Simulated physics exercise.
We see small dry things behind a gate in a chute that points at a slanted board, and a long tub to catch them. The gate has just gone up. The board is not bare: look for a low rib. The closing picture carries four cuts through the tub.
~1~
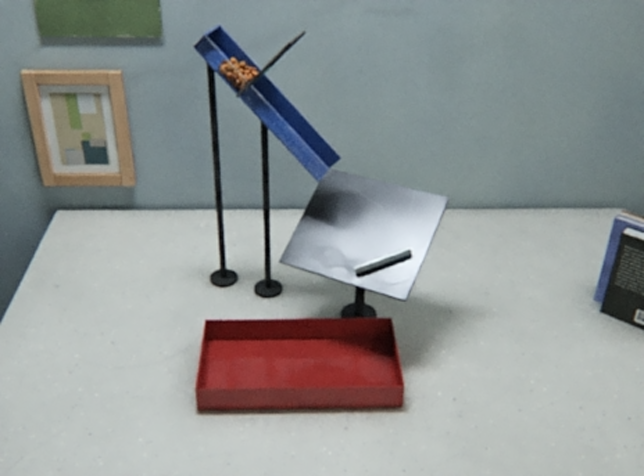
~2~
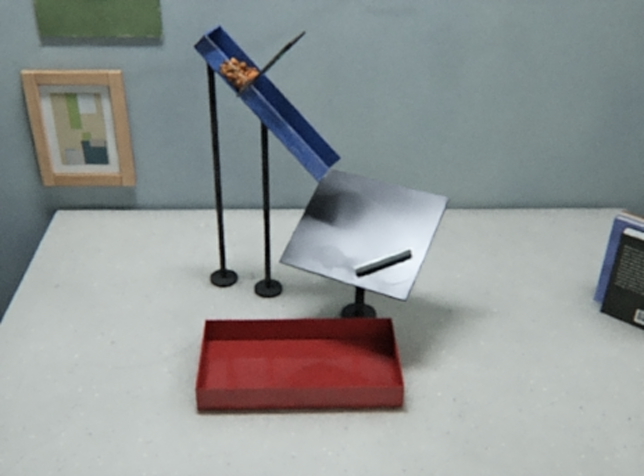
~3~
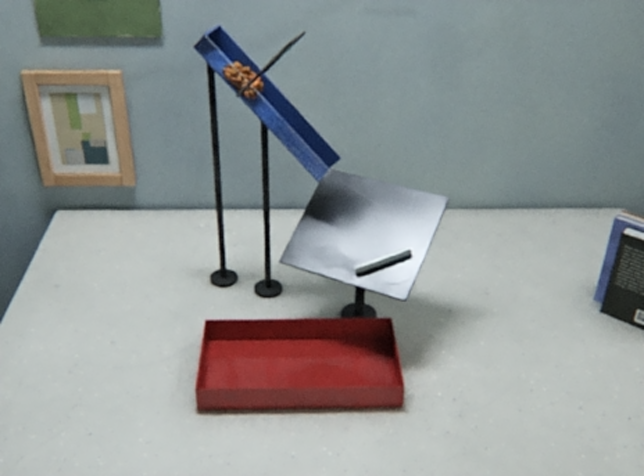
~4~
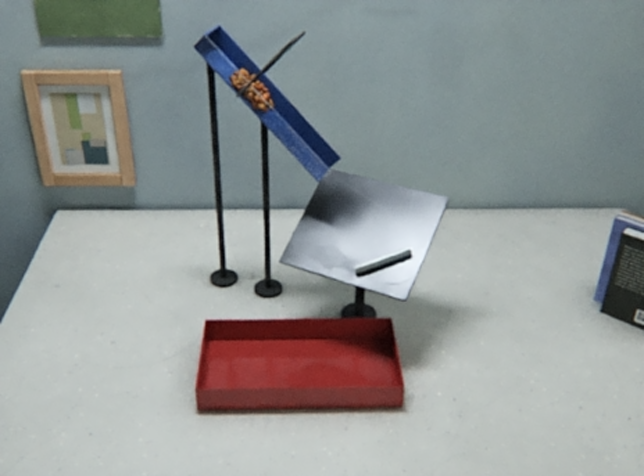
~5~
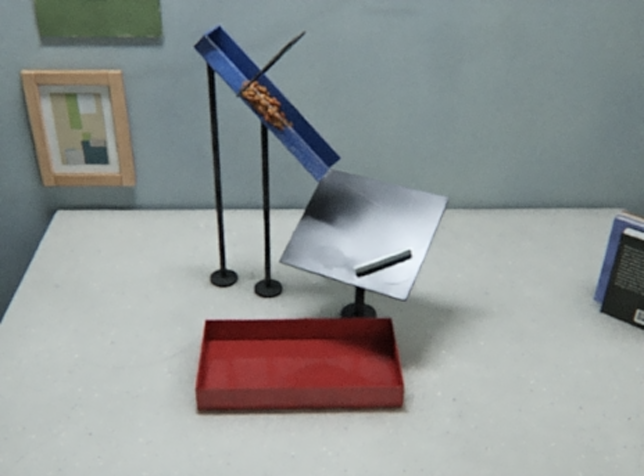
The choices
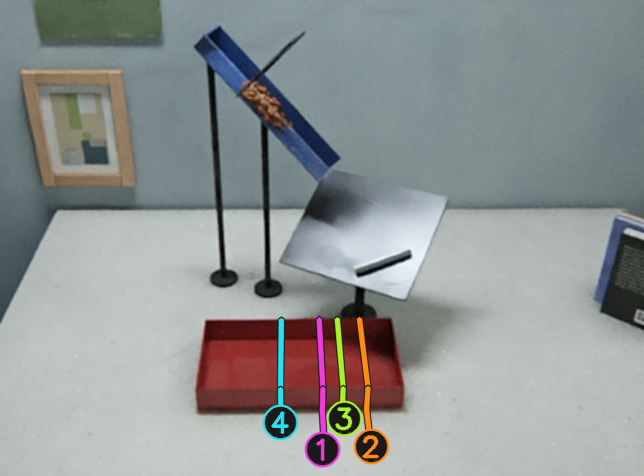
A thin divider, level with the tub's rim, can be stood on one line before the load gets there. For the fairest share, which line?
Take 1.
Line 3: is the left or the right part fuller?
Left.
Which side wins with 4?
Right.
On the marked copy, line 1 crosses the front rim at (322, 387); line 2 crosses the front rim at (367, 387); line 3 crosses the front rim at (343, 387); line 4 crosses the front rim at (280, 388).
For line 1, of what is caught, about half on the left of the divider, about half on the right.
For line 2, of what is caught, nearly all on the left of the divider, a small part on the right.
For line 3, of what is caught, most on the left of the divider, a small part on the right.
For line 4, of what is caught, none on the left of the divider, all on the right.
